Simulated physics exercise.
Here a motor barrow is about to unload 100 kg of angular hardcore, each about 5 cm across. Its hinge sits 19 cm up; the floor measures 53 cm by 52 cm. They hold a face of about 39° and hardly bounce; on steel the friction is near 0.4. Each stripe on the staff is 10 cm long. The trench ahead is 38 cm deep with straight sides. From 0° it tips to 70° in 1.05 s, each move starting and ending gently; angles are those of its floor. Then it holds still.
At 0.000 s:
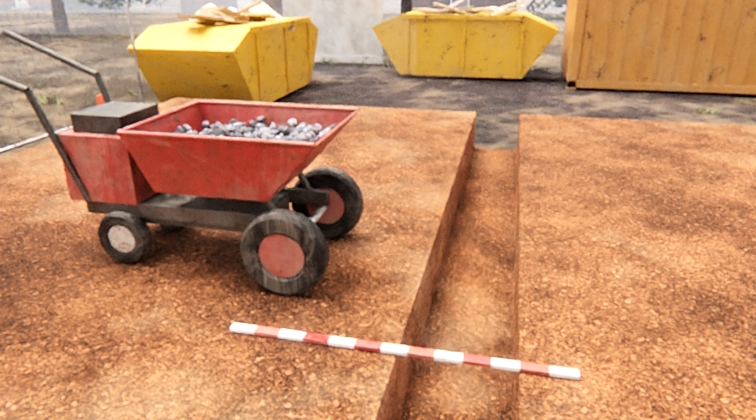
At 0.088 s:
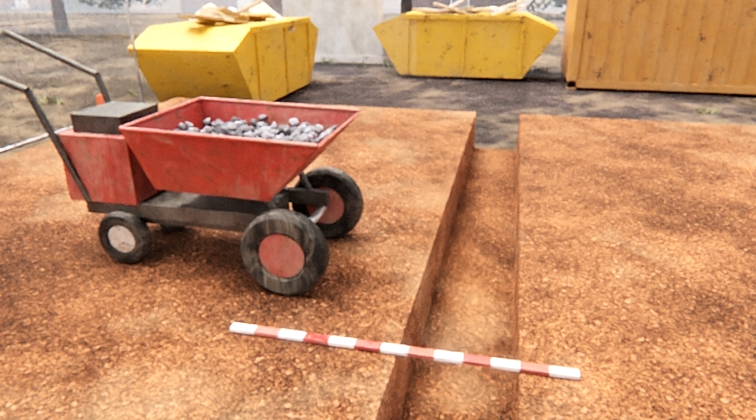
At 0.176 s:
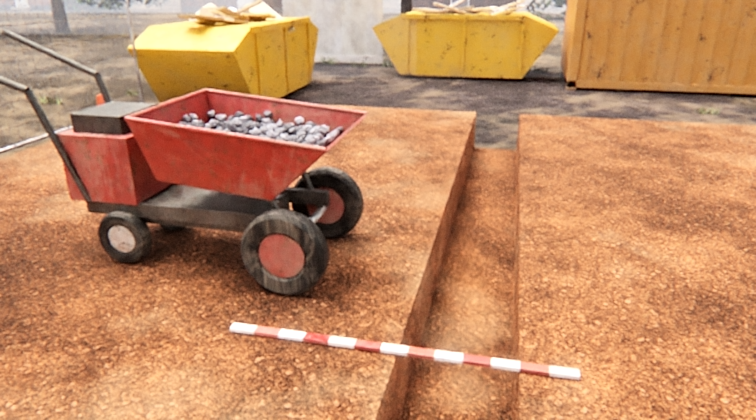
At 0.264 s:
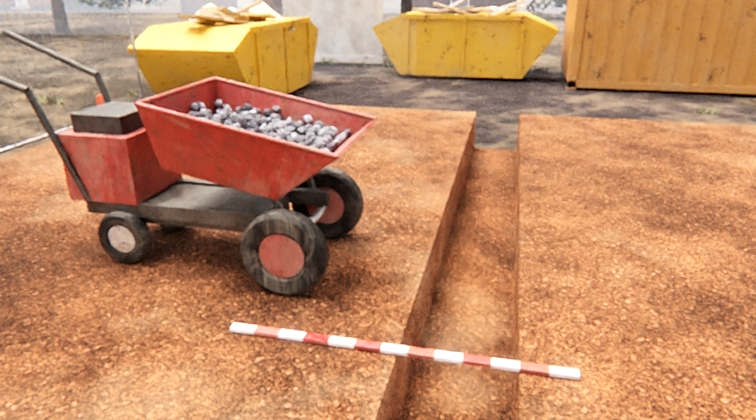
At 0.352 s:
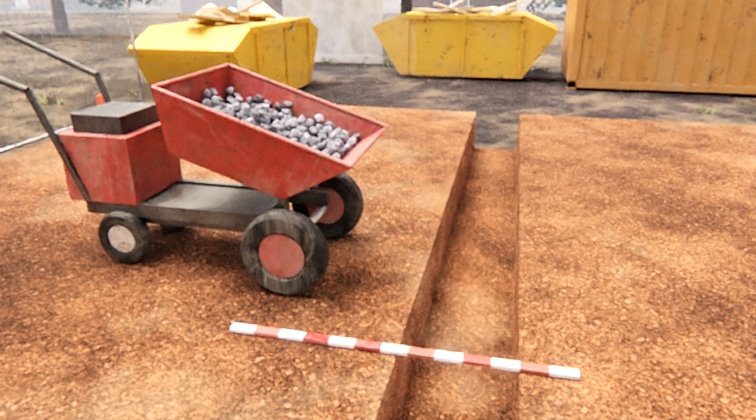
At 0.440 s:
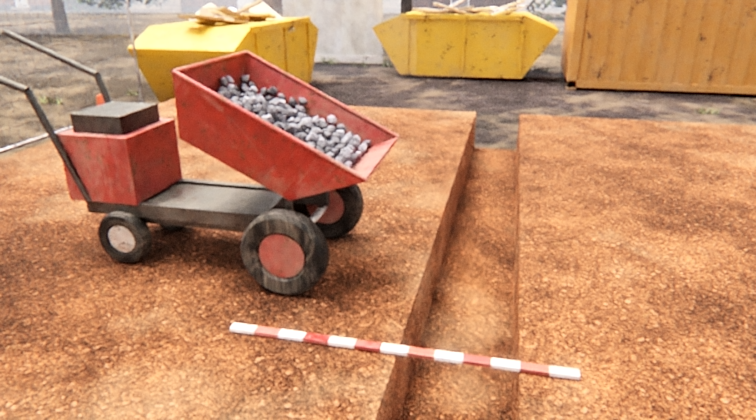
A red motor barrow steadily tilts its skip of grey stones toward the right.
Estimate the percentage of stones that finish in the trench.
Close to 100 in a hundred.
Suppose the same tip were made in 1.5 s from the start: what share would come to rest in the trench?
Then about 100 per cent.
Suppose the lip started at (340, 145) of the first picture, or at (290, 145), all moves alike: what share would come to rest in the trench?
About 100 and 85 per cent.
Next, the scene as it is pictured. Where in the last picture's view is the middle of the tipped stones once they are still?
Around (468, 335).
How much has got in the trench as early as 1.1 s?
About 25 per cent by then.
After 0.8 s the floor is at 59°; 100 % in the skip; the foremost stones are at (396, 214).
After 1.1 s the floor is at 70°; 75 % in the skip, 25 % in the trench; the foremost stones are at (480, 313).
After 1.5 s the floor is at 70°; 33 % in the skip, 67 % in the trench; the foremost stones are at (509, 323).
After 3.5 s the floor is at 70°; 0 % in the skip, 100 % in the trench; the foremost stones are at (510, 324).
